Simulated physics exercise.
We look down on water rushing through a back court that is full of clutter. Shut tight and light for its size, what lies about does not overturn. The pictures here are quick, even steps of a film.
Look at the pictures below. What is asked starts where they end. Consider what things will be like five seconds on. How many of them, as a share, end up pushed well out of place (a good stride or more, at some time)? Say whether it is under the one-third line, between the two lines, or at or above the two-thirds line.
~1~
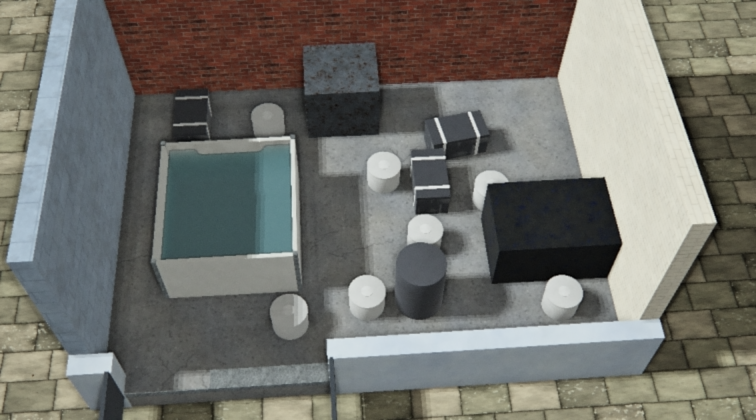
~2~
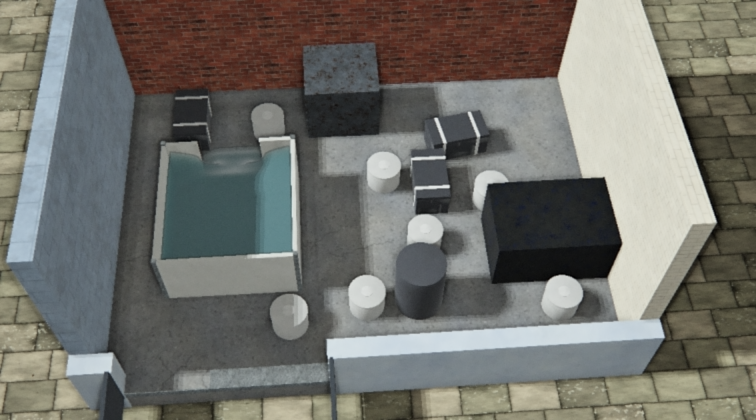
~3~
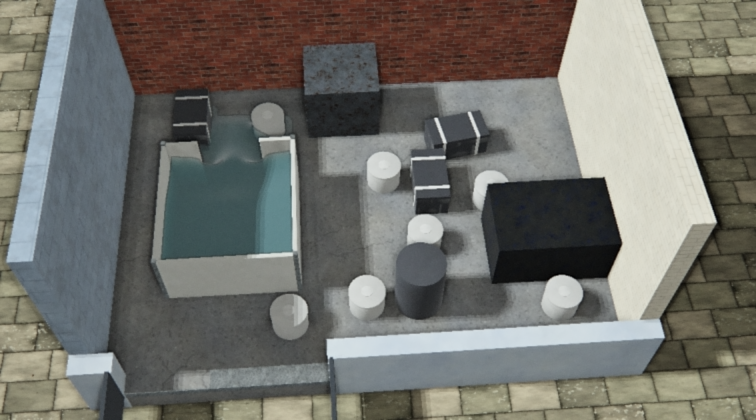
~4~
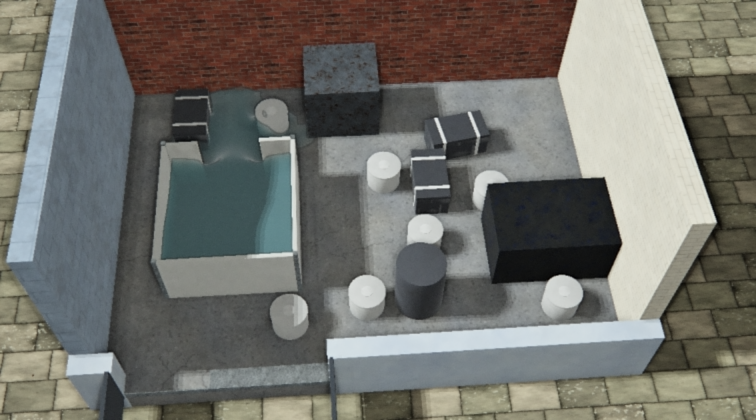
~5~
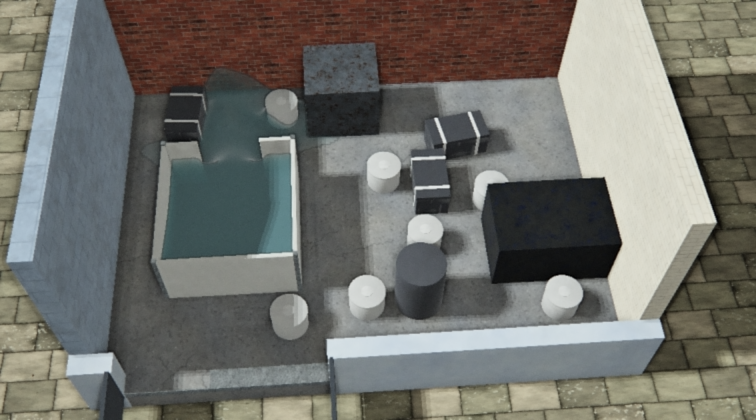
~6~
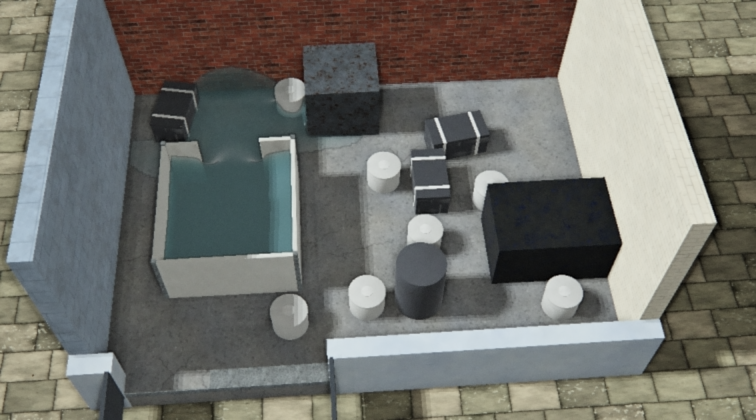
Band-wise it's the bottom band, under a third.
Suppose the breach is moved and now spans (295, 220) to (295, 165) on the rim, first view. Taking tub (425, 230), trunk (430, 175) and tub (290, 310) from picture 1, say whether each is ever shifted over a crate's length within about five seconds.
Working through them in order, the first gets shoved clear, the second gets shoved clear and the last not displaced that far.
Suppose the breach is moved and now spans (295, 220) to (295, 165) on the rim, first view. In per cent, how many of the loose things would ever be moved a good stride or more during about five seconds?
About 50 per cent.
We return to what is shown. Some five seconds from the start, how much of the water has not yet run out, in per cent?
Roughly 92 percent.
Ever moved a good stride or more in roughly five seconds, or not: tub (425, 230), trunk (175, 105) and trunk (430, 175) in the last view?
Item one never gets that far, item two gets that far, item three never gets that far.
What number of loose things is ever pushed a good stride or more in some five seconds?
Result - 2.
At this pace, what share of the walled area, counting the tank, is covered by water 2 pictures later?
I'd estimate around 25 percent.
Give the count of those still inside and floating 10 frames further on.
It adds up to 1.
A moment on, 2 of 10 are well off their spots; 1 afloat.
Next, 1 of 10 are well off their spots; 1 afloat.
Later, 2 of 10 are well off their spots; 1 afloat.
In the end, 2 of 10 are well off their spots, and 2 have been at some point; 1 afloat.
